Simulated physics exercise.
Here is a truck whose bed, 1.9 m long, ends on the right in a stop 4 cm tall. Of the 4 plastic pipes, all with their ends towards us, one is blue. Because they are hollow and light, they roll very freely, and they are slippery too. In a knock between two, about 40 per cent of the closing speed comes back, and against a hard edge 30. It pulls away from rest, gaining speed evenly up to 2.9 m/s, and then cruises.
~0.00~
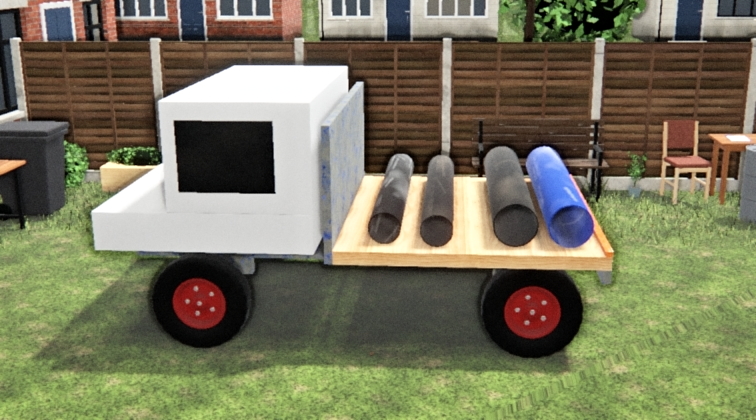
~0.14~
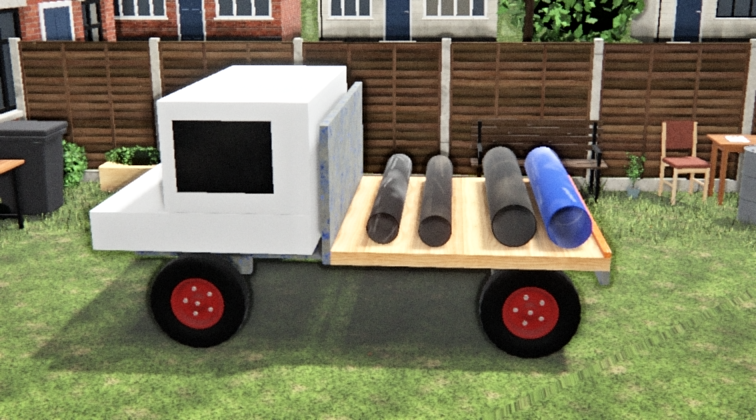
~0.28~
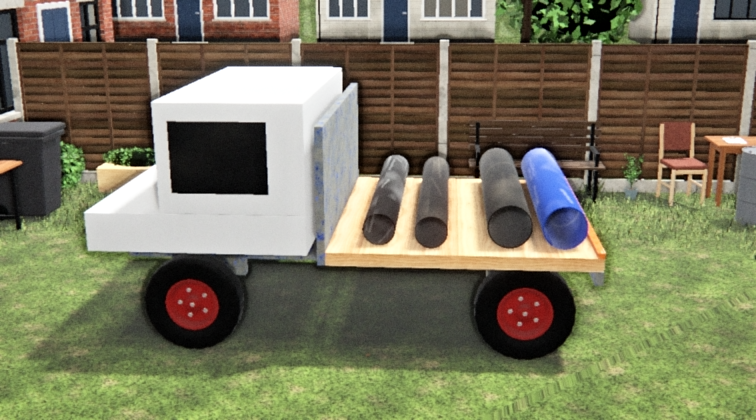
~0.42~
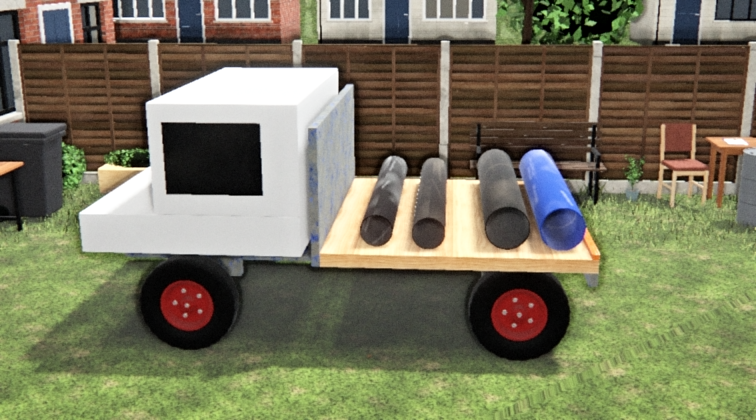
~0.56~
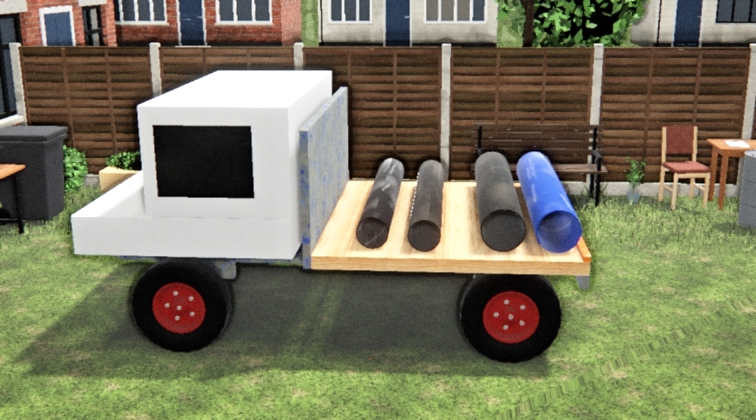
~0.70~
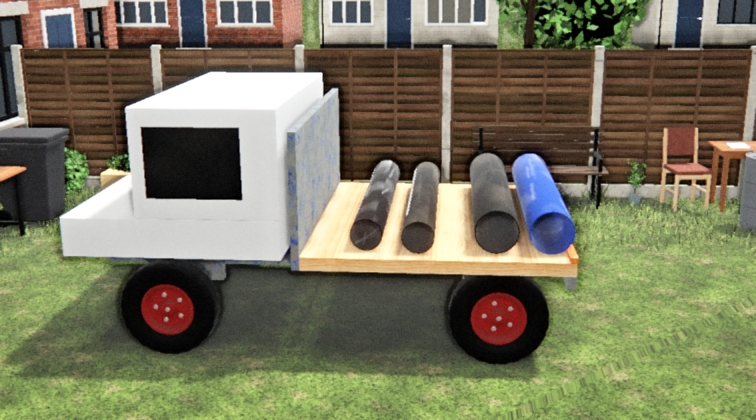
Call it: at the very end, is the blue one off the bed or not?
No, it is not.
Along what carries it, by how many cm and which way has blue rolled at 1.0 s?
Blue 10 right.
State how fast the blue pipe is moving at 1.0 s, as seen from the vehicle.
Close to 0.0 m/s at that moment.
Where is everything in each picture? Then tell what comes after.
In the first picture, blue (572, 228); tail bar at (609, 254); speed 0.0 m/s; 4 of the 4 make up the bottom layer on the bed.
In the second picture, blue (570, 228); tail bar at (607, 255); speed 0.1 m/s.
In the third picture, blue (566, 229); tail bar at (602, 256); speed 0.3 m/s.
In the fourth picture, blue (563, 231); tail bar at (596, 257); speed 0.4 m/s.
In the fifth picture, blue (559, 233); tail bar at (587, 259); speed 0.6 m/s.
In the sixth picture, blue (553, 234); tail bar at (574, 260); speed 0.8 m/s.
Then, 1.0 s in, blue is on the bed, 10 cm from the bar; 0 lost off the end.
In the end (1.7 s), blue is on the bed, 10 cm from the bar; 0 lost off the end.
